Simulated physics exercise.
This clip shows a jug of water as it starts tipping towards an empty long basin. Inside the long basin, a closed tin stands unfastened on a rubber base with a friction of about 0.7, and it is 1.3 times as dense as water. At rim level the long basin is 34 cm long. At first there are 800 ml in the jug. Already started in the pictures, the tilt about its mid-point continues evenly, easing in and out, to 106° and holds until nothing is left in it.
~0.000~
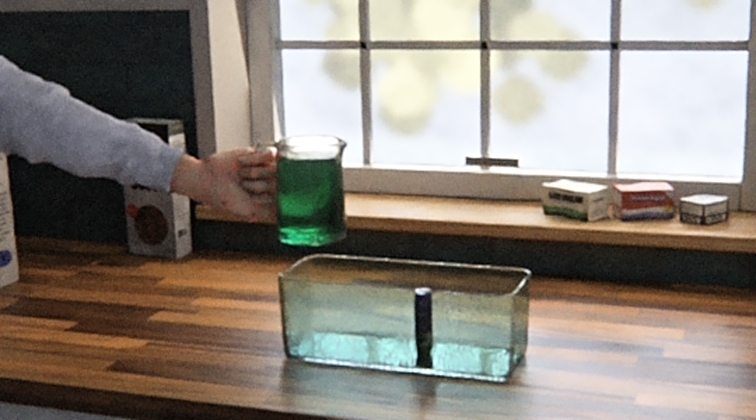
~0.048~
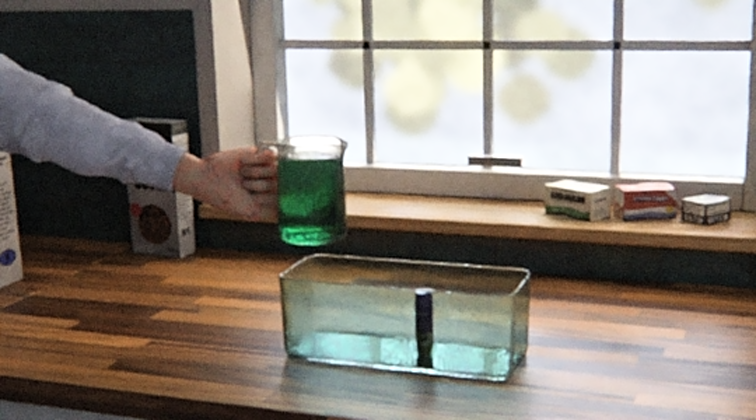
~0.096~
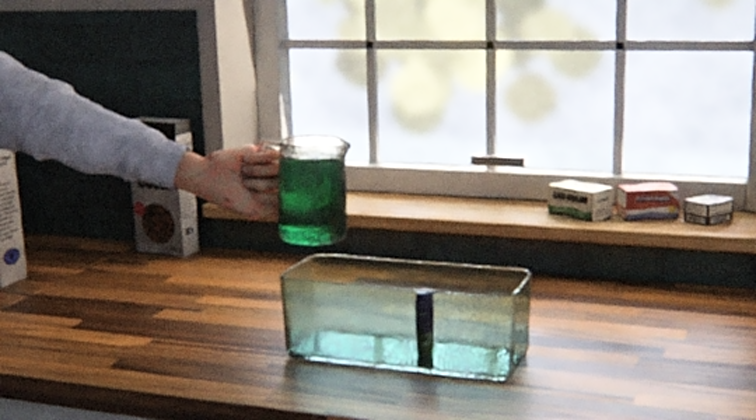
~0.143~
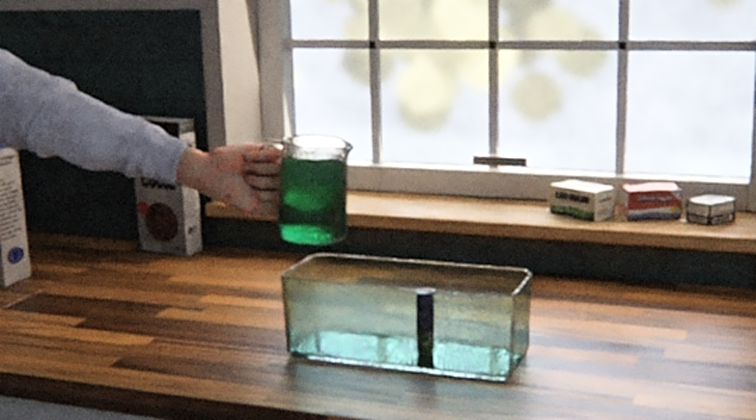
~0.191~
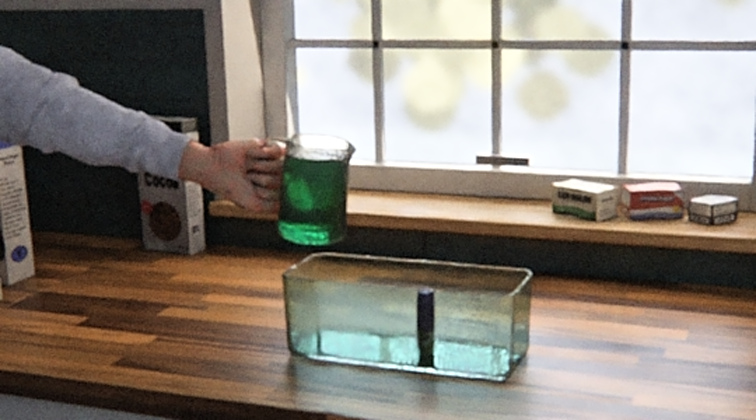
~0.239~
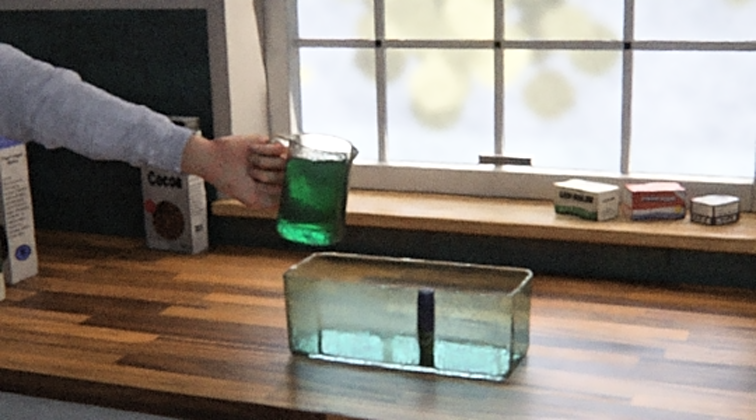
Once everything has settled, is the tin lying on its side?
Yes.
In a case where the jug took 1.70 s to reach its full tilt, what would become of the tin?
Outcome - the tin comes down.
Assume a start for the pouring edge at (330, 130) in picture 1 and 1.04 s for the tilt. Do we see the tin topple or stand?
Then it tips over.
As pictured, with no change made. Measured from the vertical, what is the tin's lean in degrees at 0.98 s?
The tilt comes to near 55°.
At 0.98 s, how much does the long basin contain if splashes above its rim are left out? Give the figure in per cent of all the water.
About 38 per cent.
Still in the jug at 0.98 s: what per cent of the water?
I reckon near 44 per cent still sits there.
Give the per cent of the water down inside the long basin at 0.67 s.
2 %, more or less.
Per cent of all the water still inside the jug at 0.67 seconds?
Roughly 90 %.
Then, 0.67 s in, the tilt is 65° and 89 per cent is still to pour; the tin stands where it began.
Then, 0.98 s in, the tilt is 100° and 44 per cent is still to pour; the tin leans 55°.
Then, 1.30 s in, the tilt is 106° and 7 per cent is still to pour; the tin lies on its side.
Then, 1.66 s in, the tilt is 106° and 0 per cent is still to pour; the tin lies on its side.
Finally, the tin lies on its side.
